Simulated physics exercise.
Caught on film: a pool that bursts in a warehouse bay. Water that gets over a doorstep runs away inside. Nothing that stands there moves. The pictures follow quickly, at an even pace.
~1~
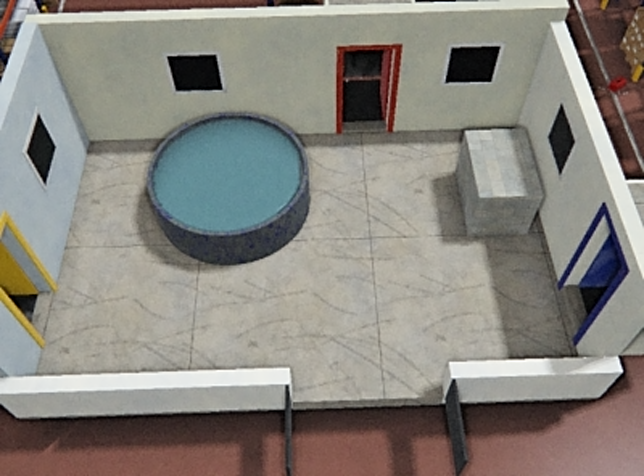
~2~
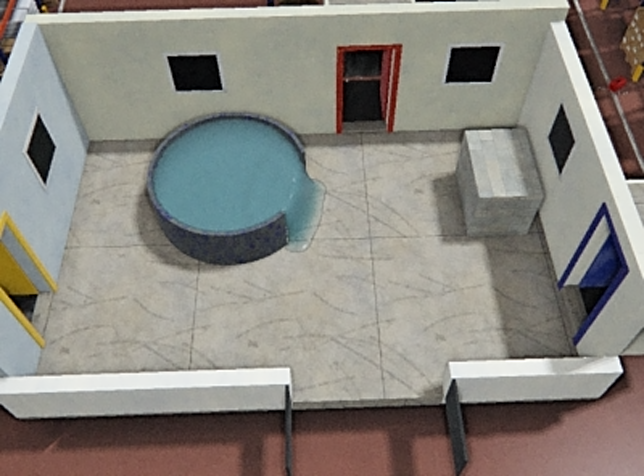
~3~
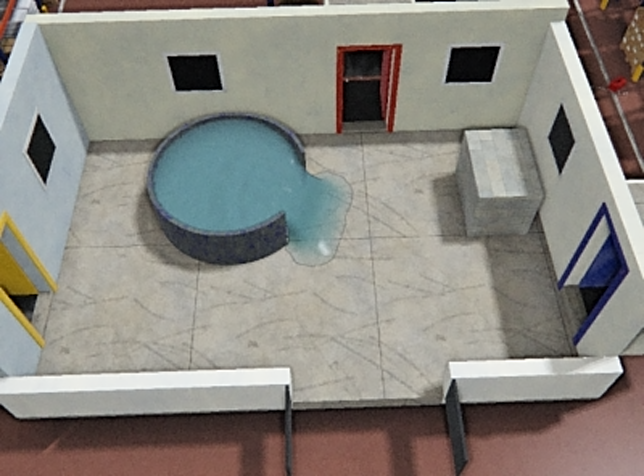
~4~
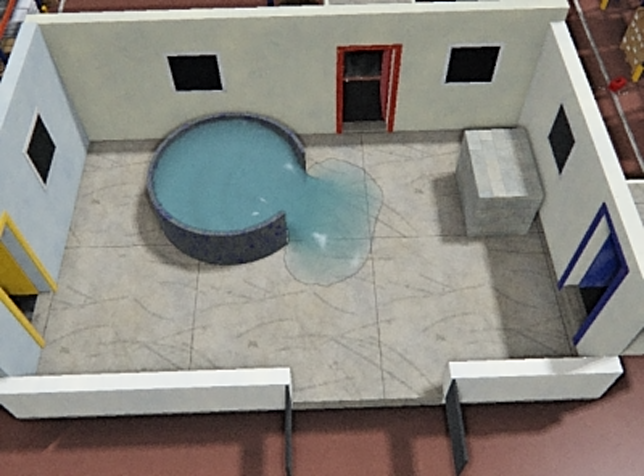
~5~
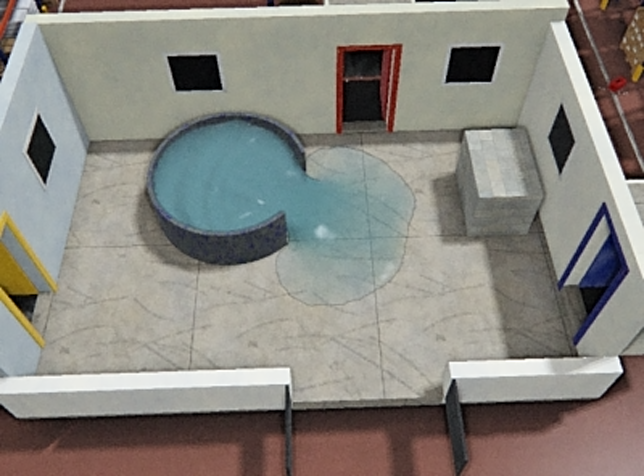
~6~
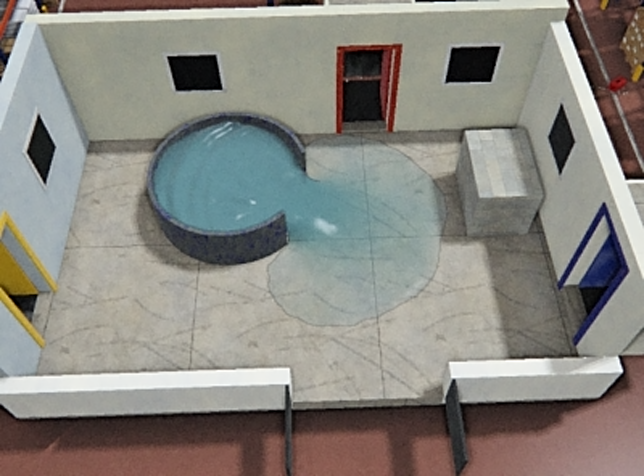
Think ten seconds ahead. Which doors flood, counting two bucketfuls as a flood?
The yellow door stays under that; the red door takes more than that; the blue door takes more than that.
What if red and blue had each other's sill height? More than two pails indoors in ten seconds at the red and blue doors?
My reading: Red is under, blue takes more.
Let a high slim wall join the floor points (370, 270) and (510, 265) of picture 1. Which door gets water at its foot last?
It is the yellow one.
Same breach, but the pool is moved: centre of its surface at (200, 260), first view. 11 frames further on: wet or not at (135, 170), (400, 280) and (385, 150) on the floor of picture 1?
In that order: Free of water, awash, clear.
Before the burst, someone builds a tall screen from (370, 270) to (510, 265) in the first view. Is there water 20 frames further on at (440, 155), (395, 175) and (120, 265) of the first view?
In turn: Under water, covered, dry.
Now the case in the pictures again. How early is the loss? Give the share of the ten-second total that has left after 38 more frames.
Roughly 50 per cent.
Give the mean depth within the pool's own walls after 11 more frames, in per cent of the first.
Roughly 52 per cent.
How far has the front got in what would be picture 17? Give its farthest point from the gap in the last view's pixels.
At about (583, 376).
A moment on, water covers 45 % of the floor; the yellow door not reached, the red door wet at the sill, nothing in, the blue door wet at the sill, nothing in.
Next, water covers 50 % of the floor; the yellow door not reached, the red door wet at the sill, nothing in, the blue door under two buckets in.
Then, water covers 50 % of the floor; the yellow door not reached, the red door under two buckets in, the blue door far over two buckets in.
Later, water covers 65 % of the floor; the yellow door not reached, the red door under two buckets in, the blue door far over two buckets in.
In the end, water covers 95 % of the floor; the yellow door under two buckets in, the red door over two buckets in, the blue door far over two buckets in.
